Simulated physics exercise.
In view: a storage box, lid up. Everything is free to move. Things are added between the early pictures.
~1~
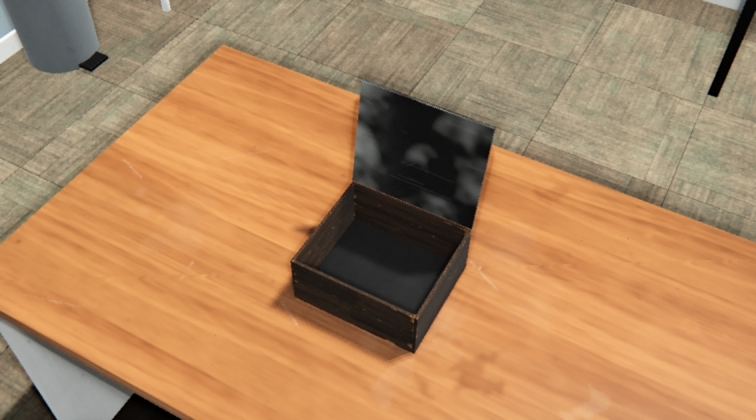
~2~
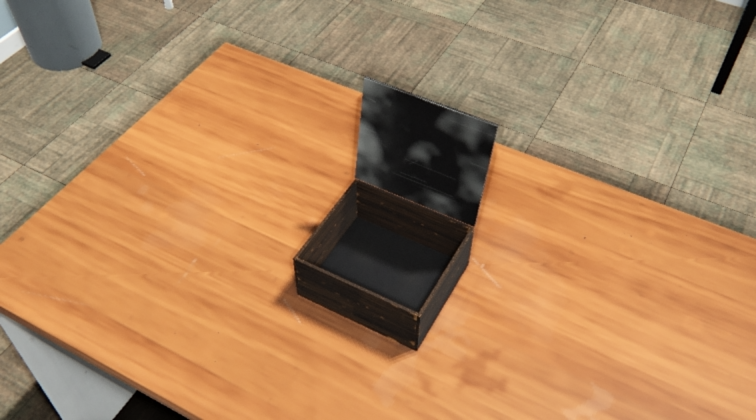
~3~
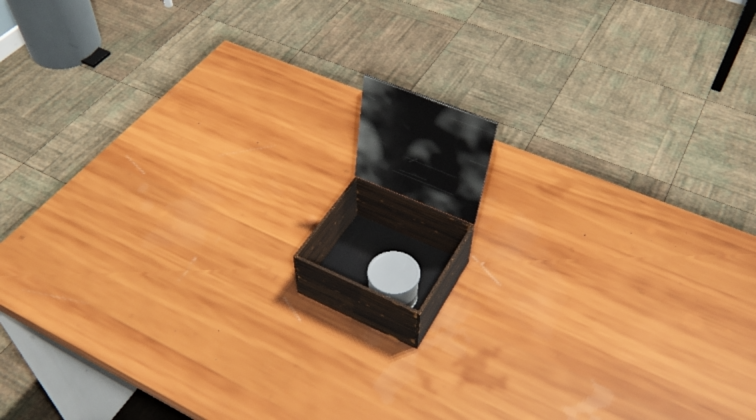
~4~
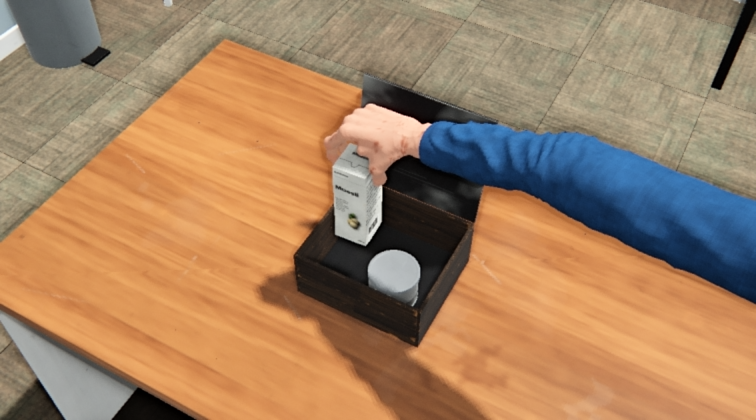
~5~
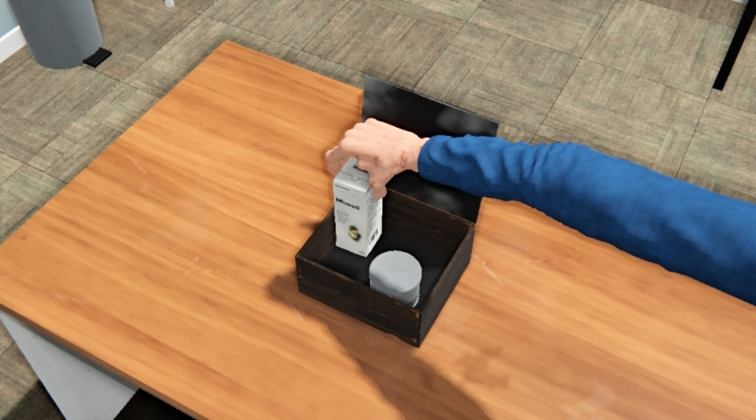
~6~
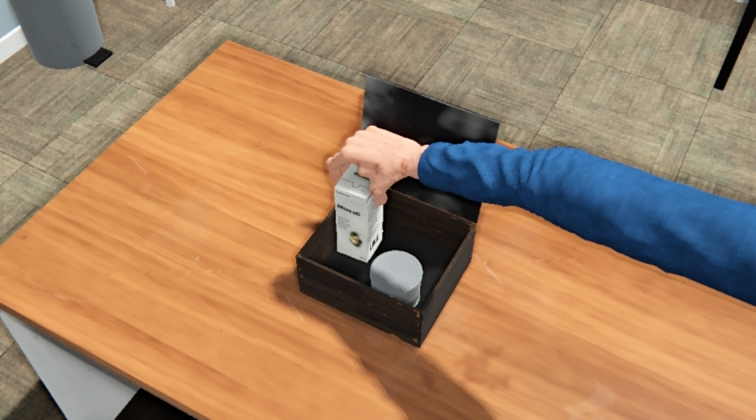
On an office table, a grey tub appears in an open dark box, then a hand lowers a white carton beside it.
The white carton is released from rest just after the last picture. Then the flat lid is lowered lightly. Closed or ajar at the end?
In the end the lid stays ajar.
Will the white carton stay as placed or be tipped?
It keeps its pose.
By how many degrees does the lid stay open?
Some 40° above the rim.
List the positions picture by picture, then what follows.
In the first frame, the last thing is not in view yet.
In the second frame, the last thing is not in view yet.
In the third frame, the last thing is not in view yet; grey tub (393, 284).
The fourth frame shows on its way; white carton (358, 196); grey tub (394, 282).
The fifth frame shows on its way; white carton (359, 208); grey tub (395, 283).
The sixth frame shows in place under the hand; white carton (360, 214); grey tub (396, 283).
Then, 0.40 s later than the last frame, white carton moved about its own width near (360, 241).
Then, 1.40 s later than the last frame, lid 73° above the rim; white carton moved about its own width near (360, 241).
Then, 1.80 s later than the last frame, lid 38° above the rim; white carton moved about its own width near (360, 241).
Then, 3.70 s later than the last frame, white carton resting near (360, 241).
When it is over, lid 38° above the rim; moved from the start, white carton; grey tub as before. End places, in pixels of the last picture, white carton near (360, 241).
